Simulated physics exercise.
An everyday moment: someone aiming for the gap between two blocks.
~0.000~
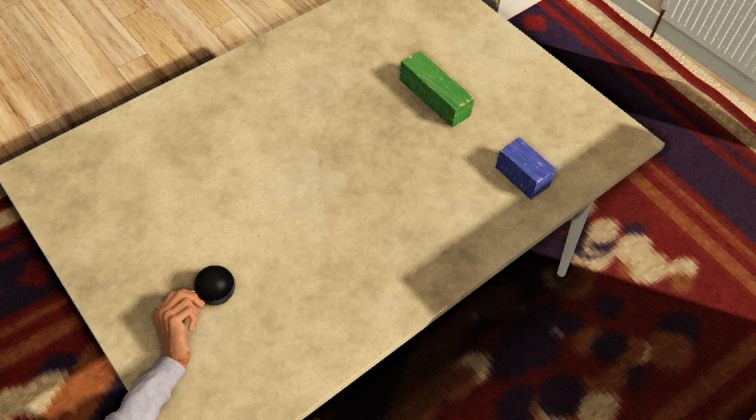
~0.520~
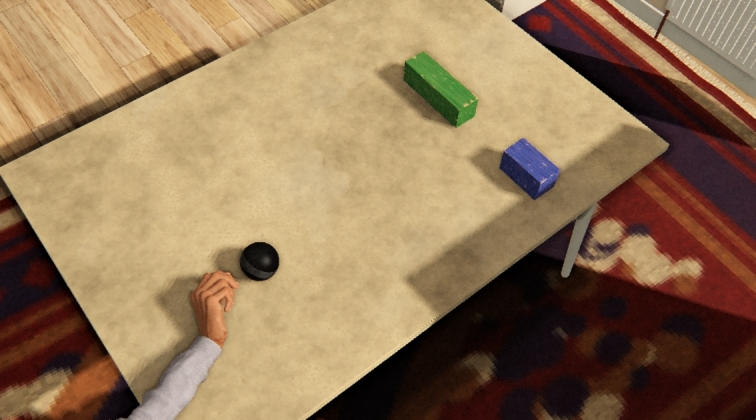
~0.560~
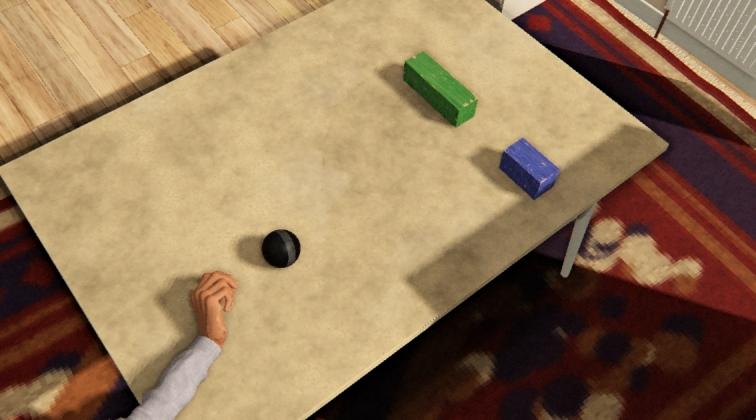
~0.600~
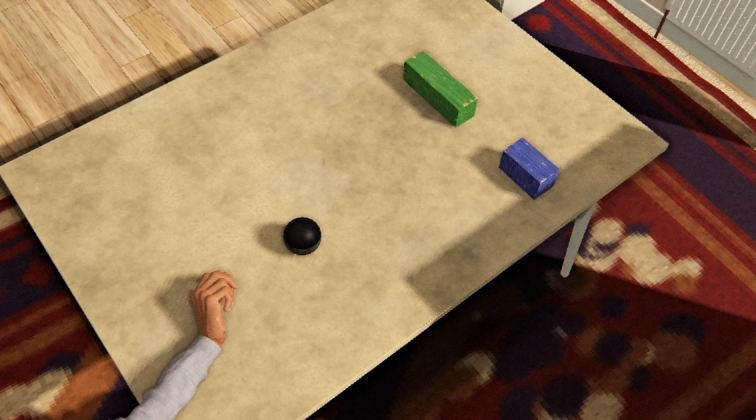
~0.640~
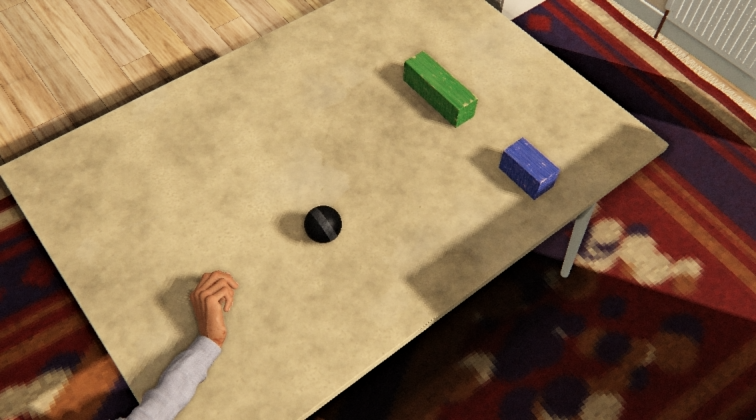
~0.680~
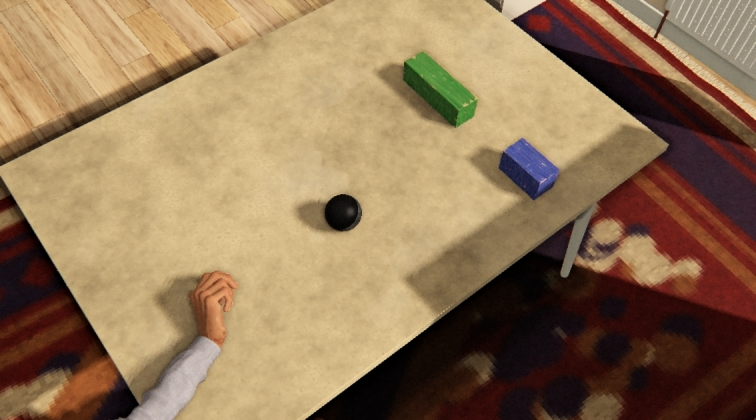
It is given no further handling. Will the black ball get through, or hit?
The black ball gets between the blocks.
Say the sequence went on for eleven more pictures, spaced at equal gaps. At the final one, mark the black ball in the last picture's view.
(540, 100).
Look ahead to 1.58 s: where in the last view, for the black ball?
Near (644, 115).
By 1.08 s, black ball heading on near (521, 110).
By 1.58 s, black ball heading on near (644, 115).
By 1.98 s, black ball heading on near (712, 102).
When it is over (2.3 s), the black ball rolls through.
